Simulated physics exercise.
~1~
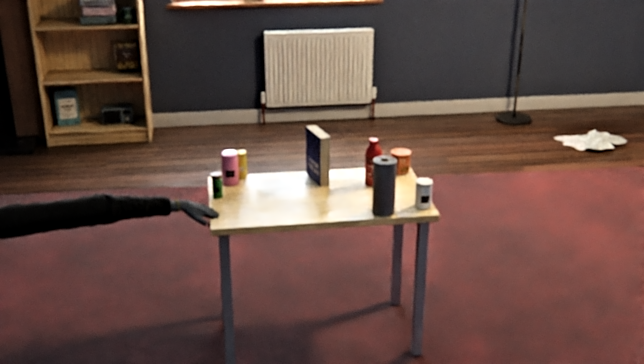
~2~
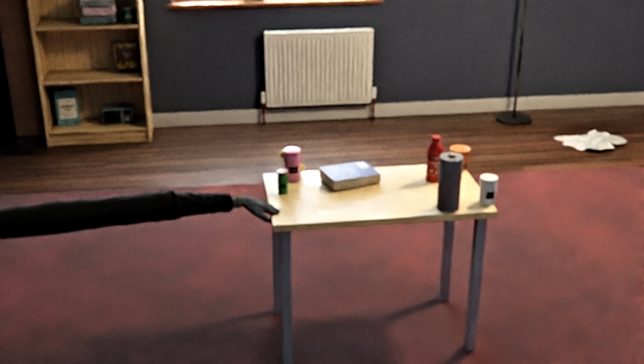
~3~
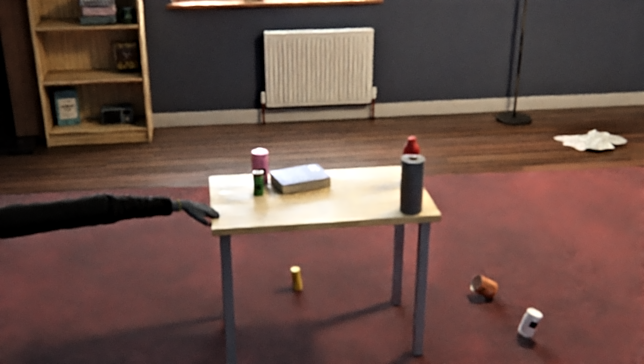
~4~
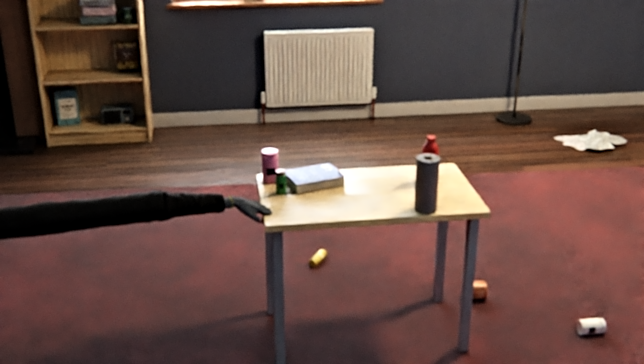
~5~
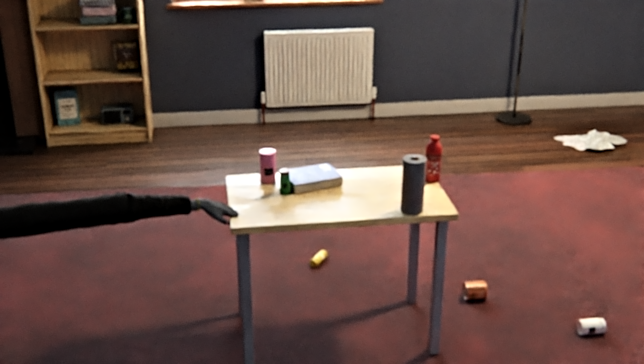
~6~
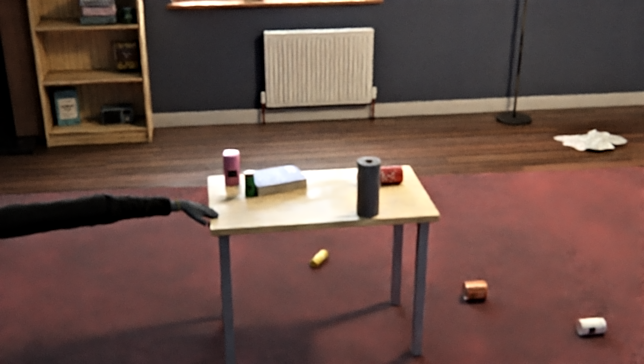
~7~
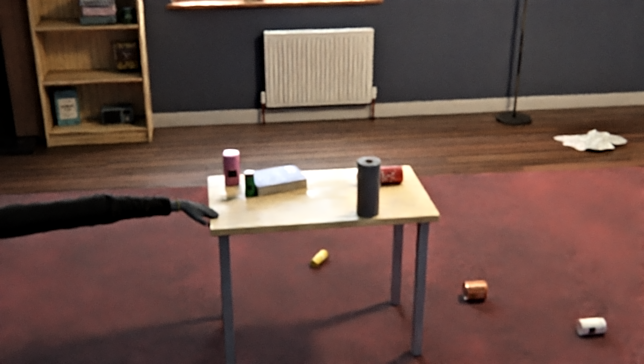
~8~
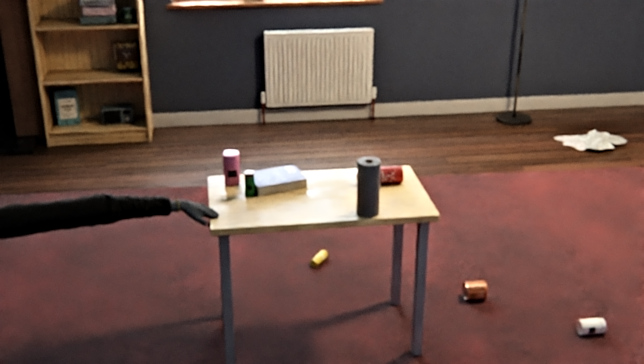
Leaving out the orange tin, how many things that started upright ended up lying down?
Four of them ended up lying down. The blue book and red bottle were down on the table, and the yellow shaker and white jar were on the floor.
